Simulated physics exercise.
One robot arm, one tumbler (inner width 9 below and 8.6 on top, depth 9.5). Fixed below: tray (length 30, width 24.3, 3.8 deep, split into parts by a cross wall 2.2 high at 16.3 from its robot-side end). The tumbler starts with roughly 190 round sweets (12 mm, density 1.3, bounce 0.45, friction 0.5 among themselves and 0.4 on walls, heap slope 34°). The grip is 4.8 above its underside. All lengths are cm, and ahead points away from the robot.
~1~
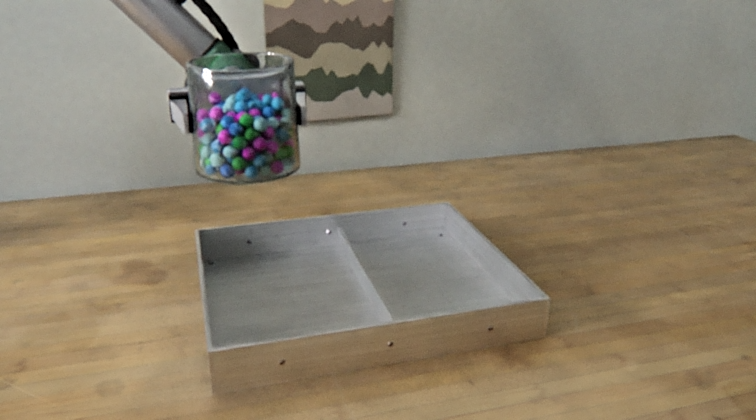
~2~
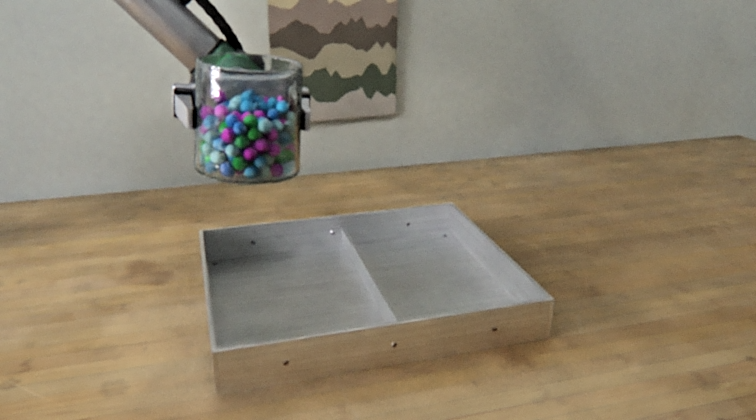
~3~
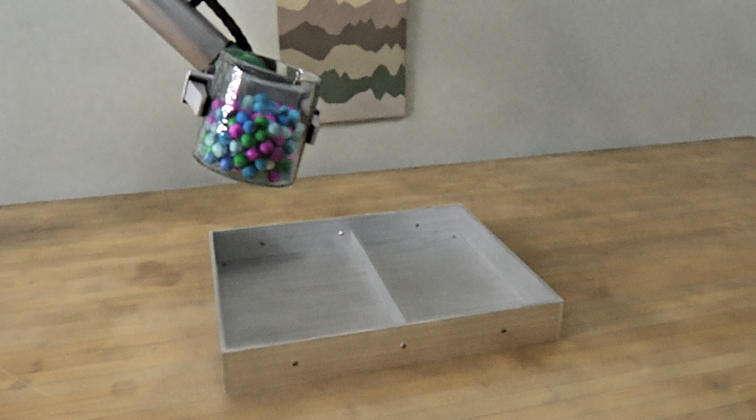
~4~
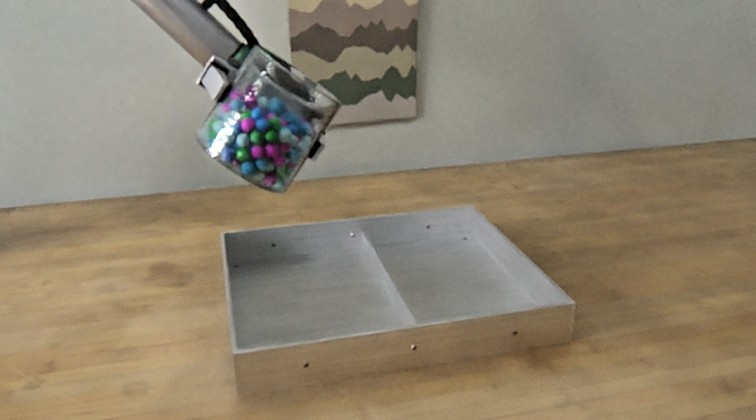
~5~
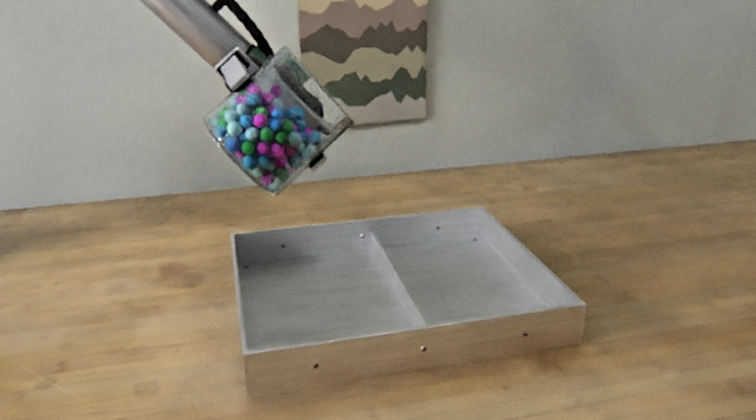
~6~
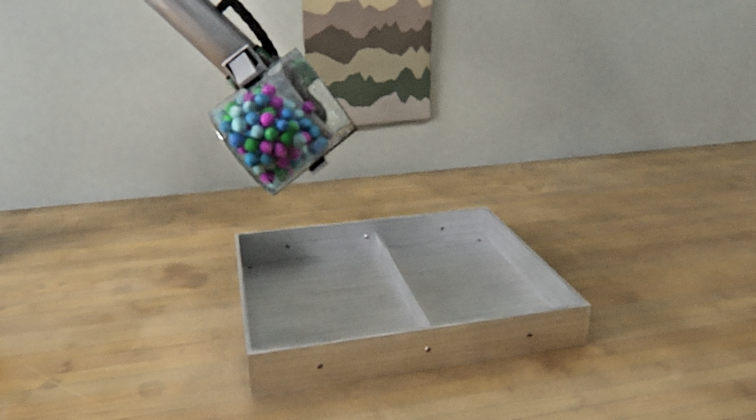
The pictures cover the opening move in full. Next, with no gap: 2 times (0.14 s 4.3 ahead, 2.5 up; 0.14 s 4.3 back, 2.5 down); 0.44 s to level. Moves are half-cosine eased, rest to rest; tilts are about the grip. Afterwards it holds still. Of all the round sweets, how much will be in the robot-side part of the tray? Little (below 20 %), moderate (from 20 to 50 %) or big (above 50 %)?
Answer: Little; below 20 % of the round sweets finish in the robot-side part of the tray.
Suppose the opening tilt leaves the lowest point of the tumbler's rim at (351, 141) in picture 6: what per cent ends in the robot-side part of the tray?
About 20 per cent.
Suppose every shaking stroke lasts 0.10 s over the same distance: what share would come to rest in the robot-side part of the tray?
It would be near 15 per cent.
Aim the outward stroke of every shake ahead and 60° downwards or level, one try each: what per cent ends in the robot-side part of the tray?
Some 0 and 5 per cent.
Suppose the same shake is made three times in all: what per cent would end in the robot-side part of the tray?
It would be near 15 per cent.
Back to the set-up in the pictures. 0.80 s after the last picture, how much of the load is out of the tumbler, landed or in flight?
Some 15 per cent.
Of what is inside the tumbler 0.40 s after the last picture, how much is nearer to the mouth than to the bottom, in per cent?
Some 35 per cent.
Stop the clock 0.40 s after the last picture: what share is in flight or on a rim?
About 1 per cent.
Then, 0.40 s after the last picture, tilted 56° forward, highest piece 24 above the table; 178 in the tumbler, 7 in the far-side part, 6 in the robot-side part, 1 in flight or on a rim.
Then, 0.80 s after the last picture, tilted 24° forward, highest piece 23 above the table; 161 in the tumbler, 17 in the robot-side part, 14 in the far-side part.
Then, 1.20 s after the last picture, level, highest piece 22 above the table; 161 in the tumbler, 17 in the robot-side part, 14 in the far-side part.
Then, 2.25 s after the last picture, level, highest piece 22 above the table; 161 in the tumbler, 17 in the robot-side part, 14 in the far-side part.
Final count, 161 in the tumbler, 17 in the robot-side part, 14 in the far-side part. That is 9 % in the robot-side part of the tray.
